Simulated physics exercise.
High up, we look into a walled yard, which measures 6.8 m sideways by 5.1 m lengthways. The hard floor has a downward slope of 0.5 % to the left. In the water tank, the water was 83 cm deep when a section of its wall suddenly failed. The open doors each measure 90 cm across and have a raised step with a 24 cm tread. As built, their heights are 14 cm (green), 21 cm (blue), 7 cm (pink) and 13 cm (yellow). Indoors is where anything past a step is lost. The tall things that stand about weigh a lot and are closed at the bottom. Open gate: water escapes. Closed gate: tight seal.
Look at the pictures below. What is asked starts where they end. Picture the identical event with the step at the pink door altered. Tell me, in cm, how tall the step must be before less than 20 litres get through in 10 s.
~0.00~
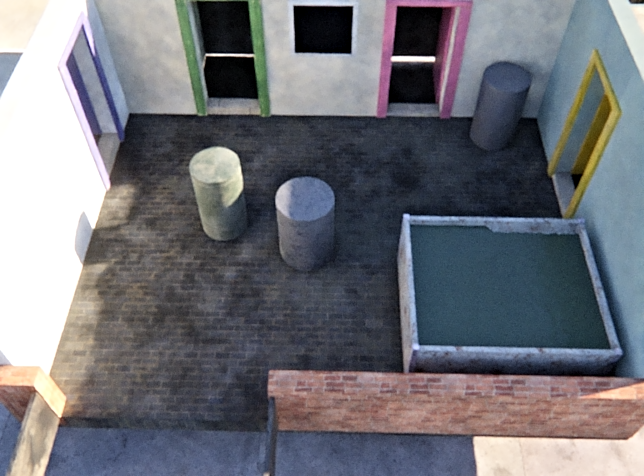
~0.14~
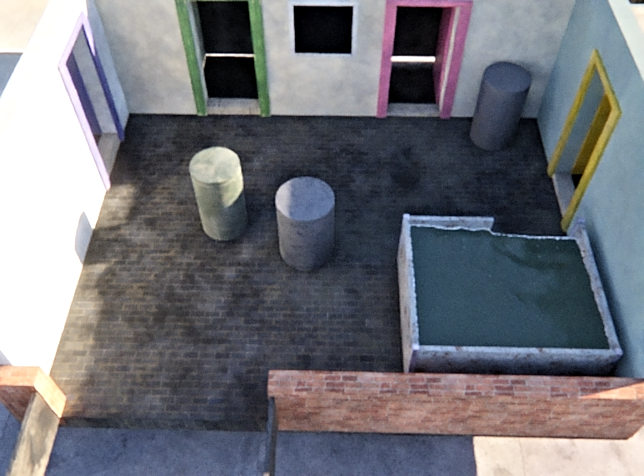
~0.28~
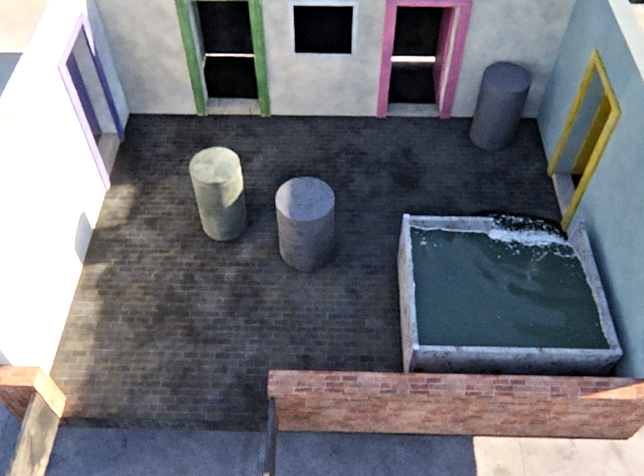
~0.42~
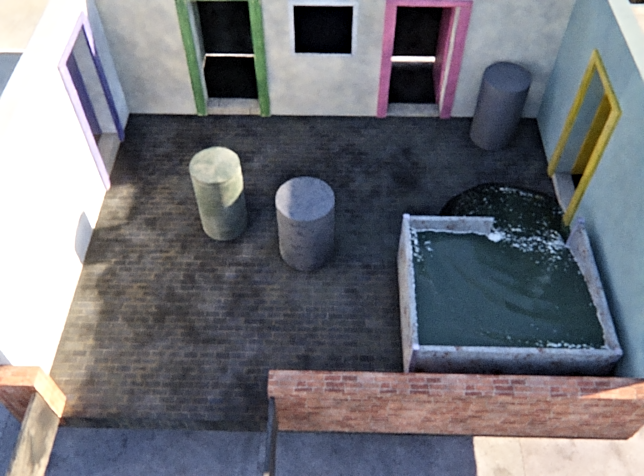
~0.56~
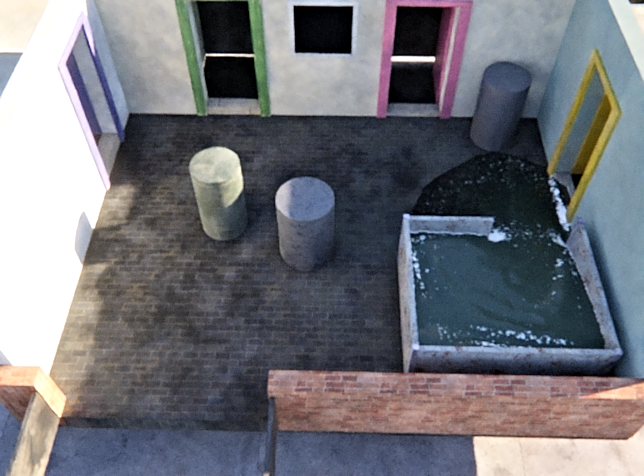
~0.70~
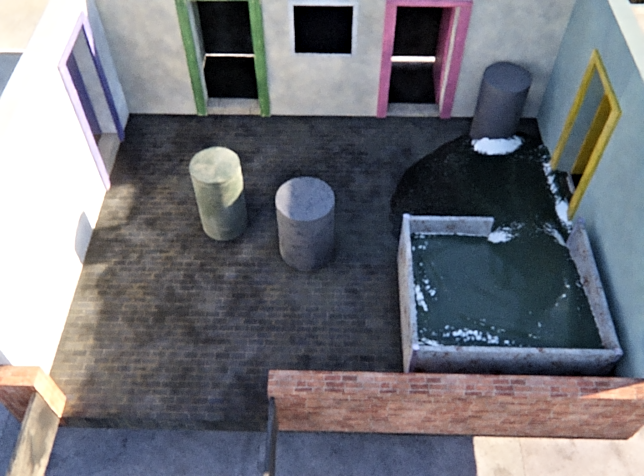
It would have to be roughly 26 cm high.
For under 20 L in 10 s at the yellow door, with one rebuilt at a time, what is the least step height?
For yellow: Close to 32 cm.
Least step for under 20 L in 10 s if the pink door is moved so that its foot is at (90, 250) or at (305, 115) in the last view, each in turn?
Roughly 9.0 and 9.0 cm.
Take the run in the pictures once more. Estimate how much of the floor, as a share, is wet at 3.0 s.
Close to 40 per cent is wet.
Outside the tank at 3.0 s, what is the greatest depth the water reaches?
Roughly 37 cm.
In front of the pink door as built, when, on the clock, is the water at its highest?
2.2 s.
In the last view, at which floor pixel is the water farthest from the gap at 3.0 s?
Close to pixel (151, 115).
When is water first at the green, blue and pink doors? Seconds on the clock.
Green = 2.4 s, blue = 3.4 s, pink = 1.0 s.
After 1.4 s water covers 25 % of the floor, deepest (80 cm) near (496, 119); 17 cm at the pink door, 22 litres in over its 7 cm step.
After 3.0 s water covers 40 % of the floor, deepest (37 cm) near (545, 183); 19 cm at the pink door, 179 litres in over its 7 cm step.
After 10.0 s water covers 95 % of the floor, deepest (14 cm) near (43, 397); 7 cm at the pink door, 266 litres in over its 7 cm step.
At the pink door as built, the water arrived by 1.0 s and peaked near 26 cm at 2.2 s.
With a step of 21 cm, 50 litres would have come in within the 10 s; with 28.5 cm, 9 litres. So under 20 litres takes about 26 cm.
